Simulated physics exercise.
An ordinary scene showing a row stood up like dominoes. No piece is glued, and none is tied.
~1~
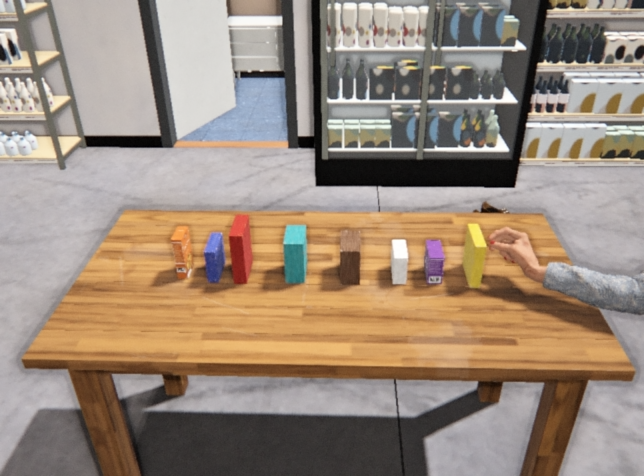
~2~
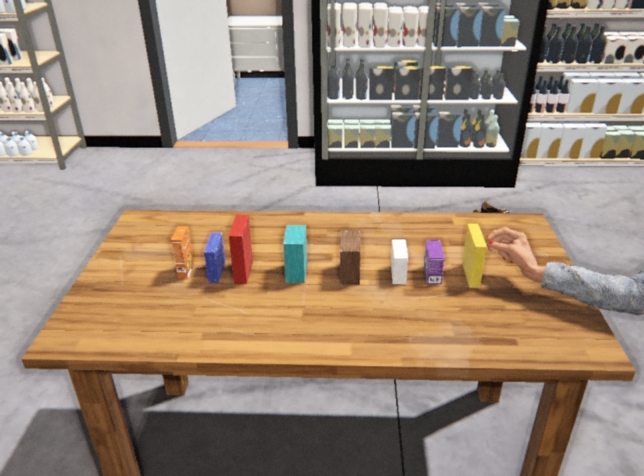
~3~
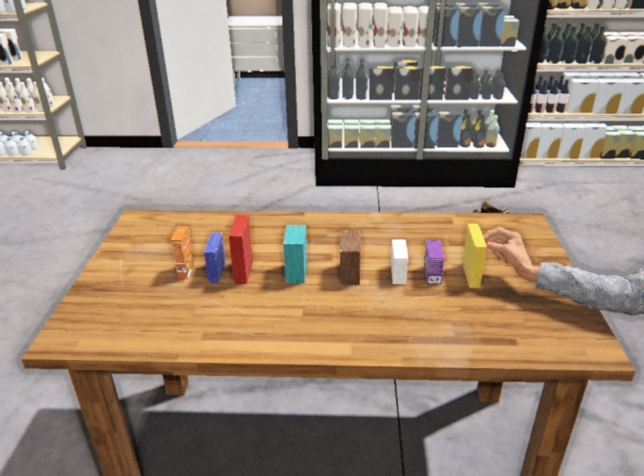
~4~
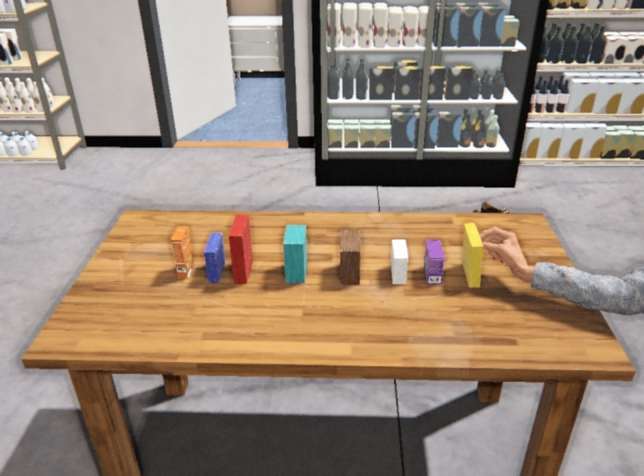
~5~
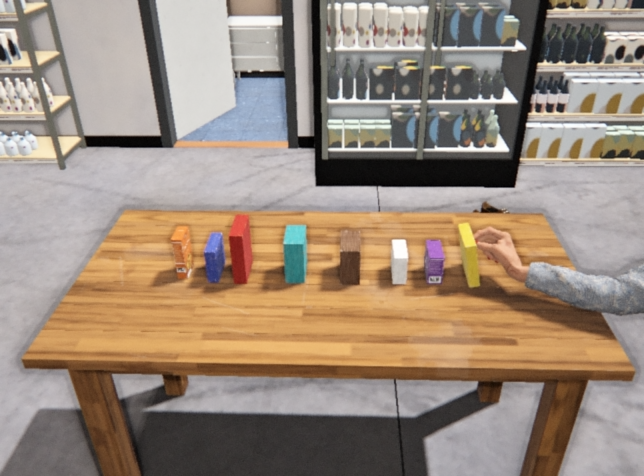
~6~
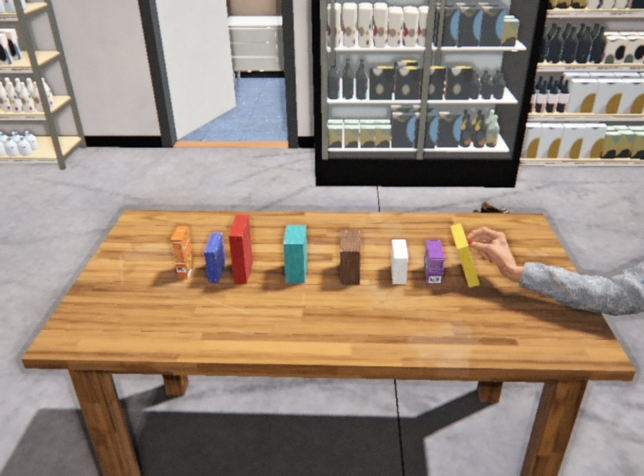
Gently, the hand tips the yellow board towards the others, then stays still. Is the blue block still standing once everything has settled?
Yes, it stays standing.
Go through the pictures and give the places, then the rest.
In the first frame, blue block (215, 257); red board (242, 249).
In the second frame, white board (399, 262); purple packet (434, 262).
In the third frame, brown block (350, 258); red board (242, 249).
In the fourth frame, yellow board 4° over; turquoise block (296, 254); white board (399, 262).
In the fifth frame, yellow board 11° over; purple packet (434, 262); brown block (350, 258).
In the sixth frame, yellow board 20° over; blue block (215, 257); red board (242, 249).
Then, 0.10 s after the last picture, yellow board 37° over.
Then, 0.20 s after the last picture, yellow board 39° over; purple packet tipped 5° from how it was.
Then, 0.60 s after the last picture, yellow board 39° over; purple packet tipped 6° from how it was.
At rest, left askew, purple packet; the other 5 in place. Seen from the same camera at the end, blue block near (215, 257).
